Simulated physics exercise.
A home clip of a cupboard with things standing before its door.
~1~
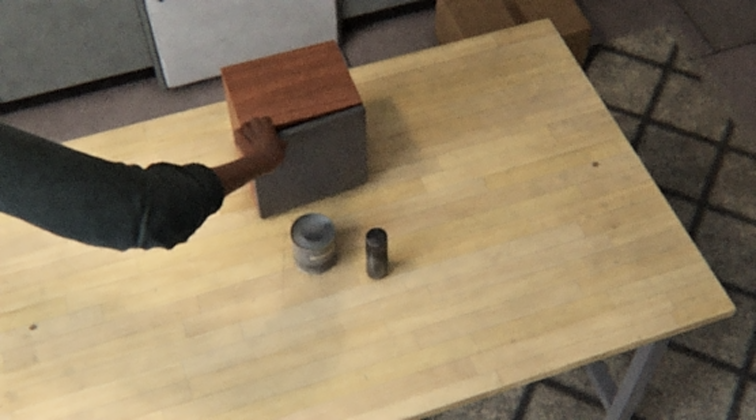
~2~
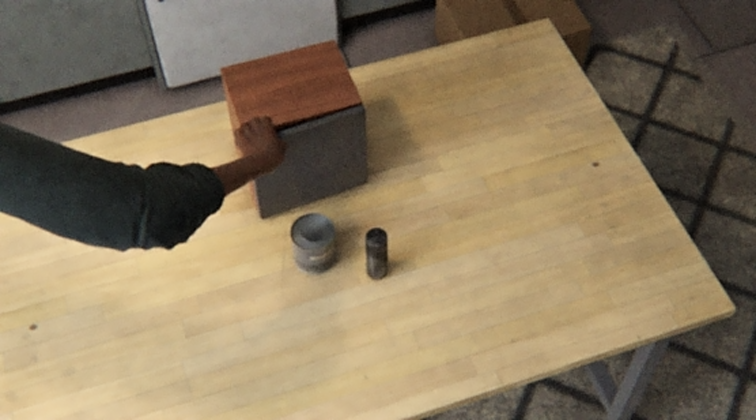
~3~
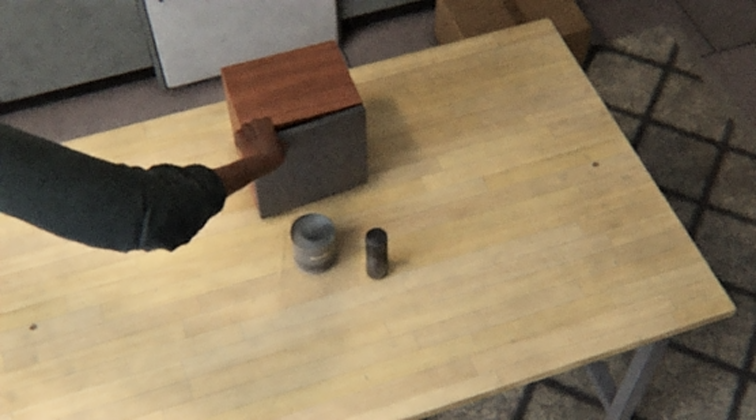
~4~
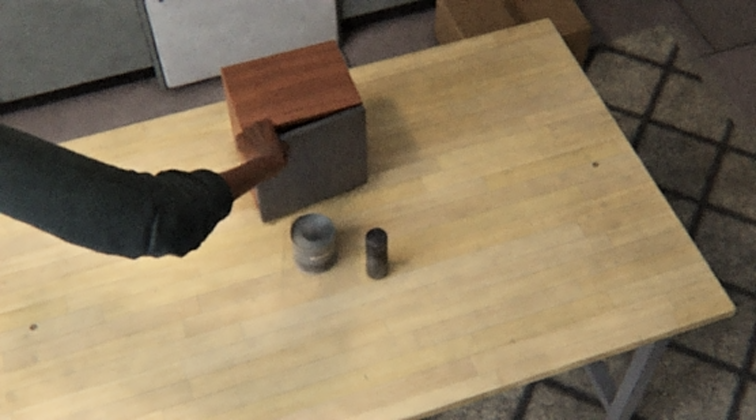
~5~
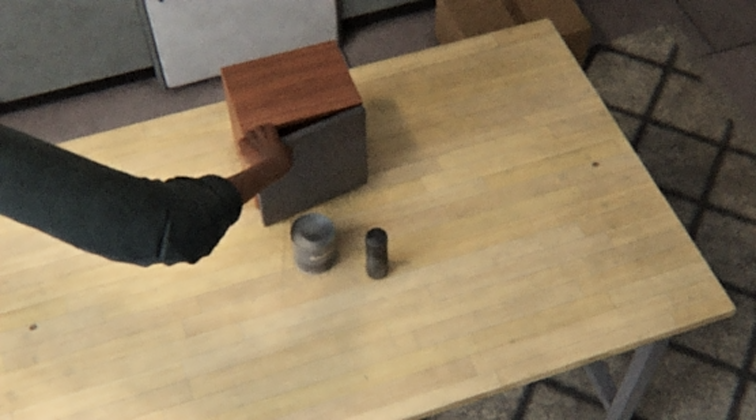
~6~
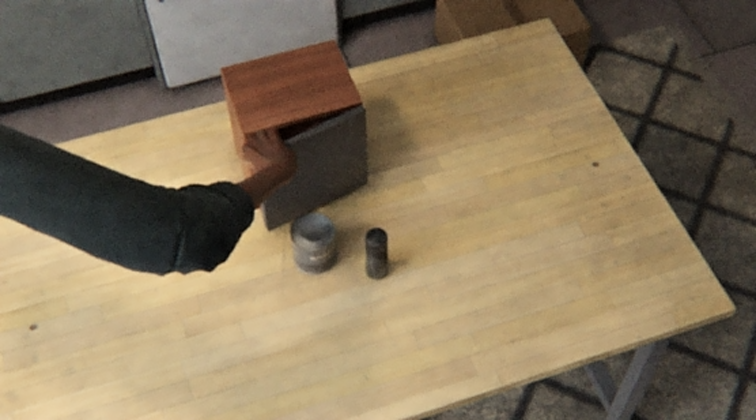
On a wooden table, a hand held the edge of a small cupboard's grey door and slowly pulled it slightly open, while a grey pot and a black candle stood still in front.
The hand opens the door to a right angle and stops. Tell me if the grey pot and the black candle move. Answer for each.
The grey pot gets knocked, the black candle gets knocked.
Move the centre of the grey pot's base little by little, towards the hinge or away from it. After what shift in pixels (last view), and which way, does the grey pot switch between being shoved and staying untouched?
About 32 pixels down.
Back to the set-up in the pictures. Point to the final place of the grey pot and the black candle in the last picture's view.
First (425, 278), then (444, 250).
Then, 1.48 s on from there, door 62° open; grey pot displaced about its own width near (371, 269); black candle displaced about its own width near (402, 256).
In the end, the grey pot gets shoved, near (424, 278); the black candle gets shoved, near (444, 250).
